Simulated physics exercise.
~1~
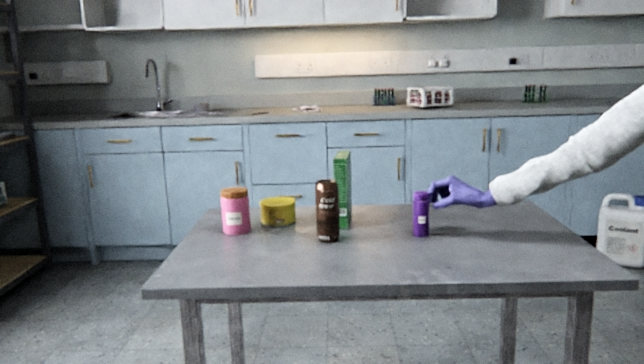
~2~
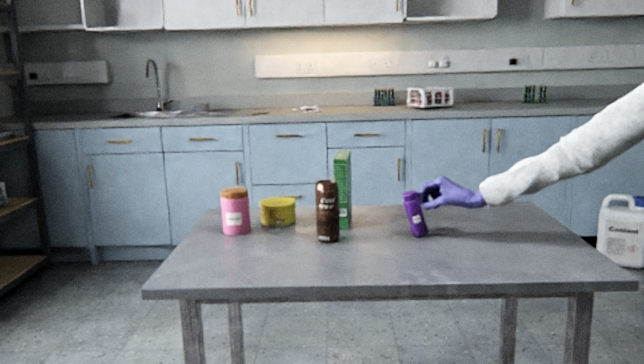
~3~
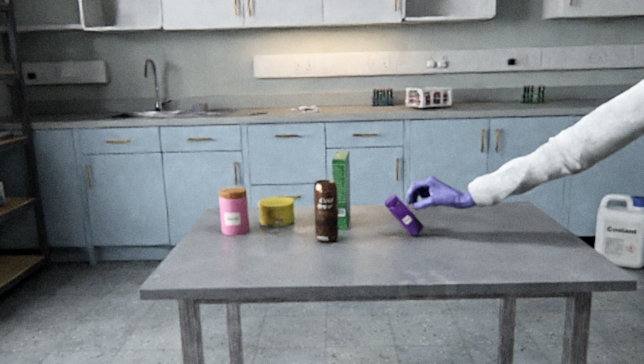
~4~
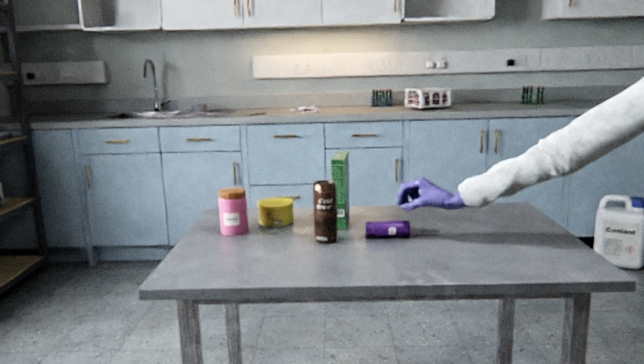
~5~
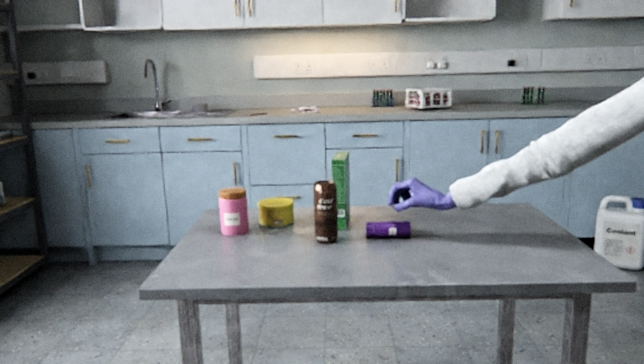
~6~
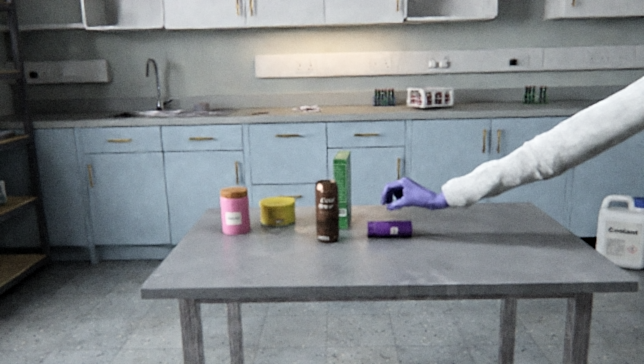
The clip opens on a grey table in a room with pale blue cabinets, where a pink jar, a yellow tub, a brown can, a tall green packet and a purple shaker stand in a loose row. A purple-gloved hand on a white-sleeved arm reaches in from the right and pushes the shaker leftward. The shaker slides a little and begins to lean to the left. It tilts further, then topples onto its side near the green packet. The hand hovers just above it while the shaker lies still, and the other items remain standing where they were.
